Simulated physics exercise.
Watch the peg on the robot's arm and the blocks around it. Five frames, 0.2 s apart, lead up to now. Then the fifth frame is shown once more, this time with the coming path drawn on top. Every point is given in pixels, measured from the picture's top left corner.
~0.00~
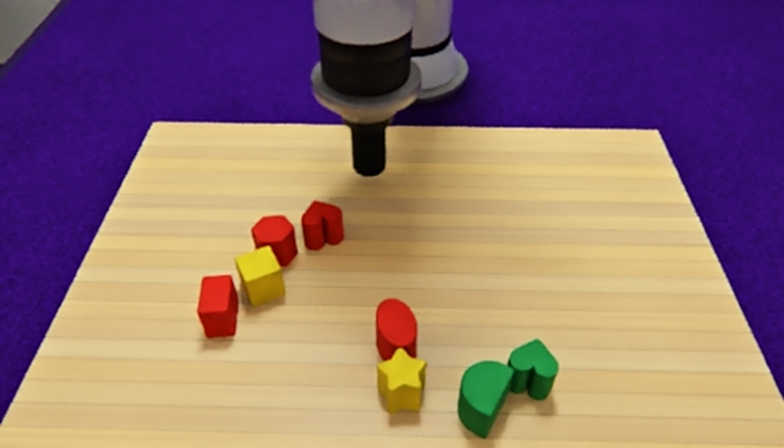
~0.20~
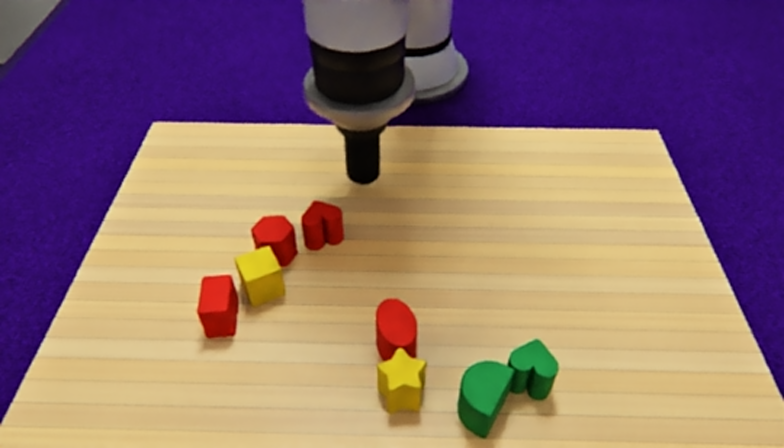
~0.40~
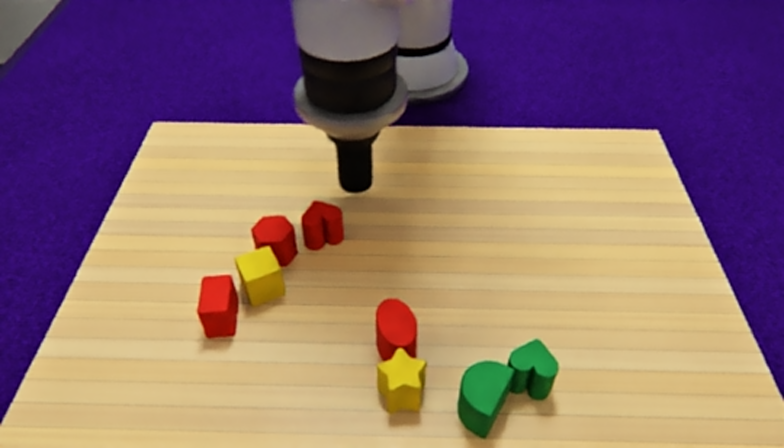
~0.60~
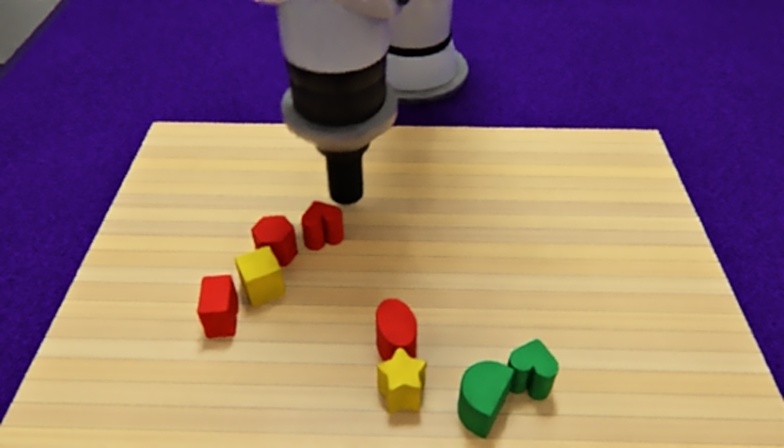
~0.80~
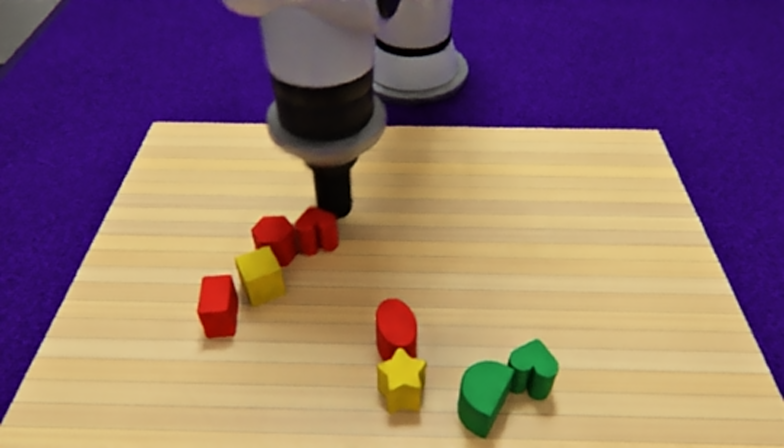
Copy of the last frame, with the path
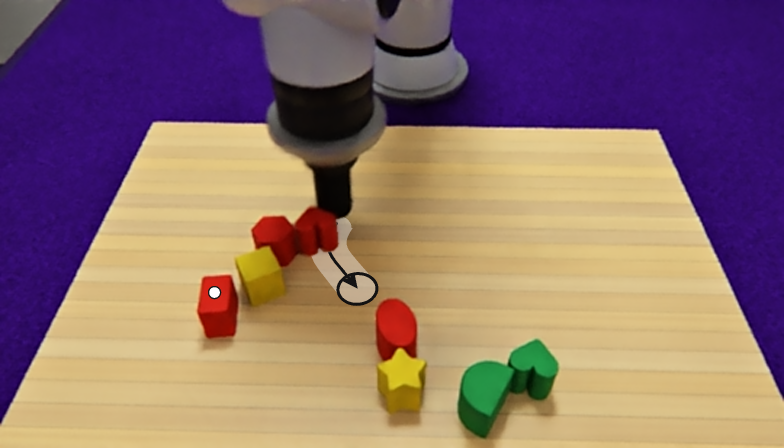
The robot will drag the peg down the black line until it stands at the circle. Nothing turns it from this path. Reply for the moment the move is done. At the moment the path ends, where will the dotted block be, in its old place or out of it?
Once the path is done, it remains where it sat before.
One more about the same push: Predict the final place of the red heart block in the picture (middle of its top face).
It comes to (301, 248).
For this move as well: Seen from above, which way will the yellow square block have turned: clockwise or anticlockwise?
My prediction: CCW.
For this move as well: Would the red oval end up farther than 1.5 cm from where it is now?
My answer is no.
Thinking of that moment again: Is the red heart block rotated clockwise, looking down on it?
I expect so.
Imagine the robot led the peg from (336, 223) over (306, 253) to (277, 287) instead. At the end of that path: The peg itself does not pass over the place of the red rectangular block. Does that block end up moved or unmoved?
Well, the red rectangular block shifts from its place.
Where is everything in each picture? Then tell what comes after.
Peg tip at (369, 168); block tops, red rectangular block at (215, 293); yellow square block at (257, 263); red hexagonal block at (272, 227); red heart block at (320, 212); red oval at (396, 321), in the first picture.
Peg at (364, 175); blocks unchanged, in the second picture.
Peg at (356, 184); blocks unchanged, in the third picture.
Peg at (346, 195); blocks unchanged, in the fourth picture.
Peg at (335, 208); red rectangular block at (215, 293); yellow square block at (257, 263); red hexagonal block at (272, 227); red heart block at (314, 218); red oval at (396, 321), in the fifth picture.
Path on the board, from (336, 223) through (328, 245) and (340, 267) to (357, 289); the dot is on the red rectangular block.
On the path given first. Halfway along, peg at (330, 242); yellow square block at (252, 266), turned 20° anticlockwise; red hexagonal block at (264, 232), turned 40° clockwise; red heart block at (299, 248), turned 30° clockwise.
At the end, peg at (357, 274); red rectangular block in place; yellow square block at (252, 266), turned 20° anticlockwise; red hexagonal block at (264, 232), turned 40° clockwise; red heart block at (301, 248), turned 40° clockwise; red oval in place.
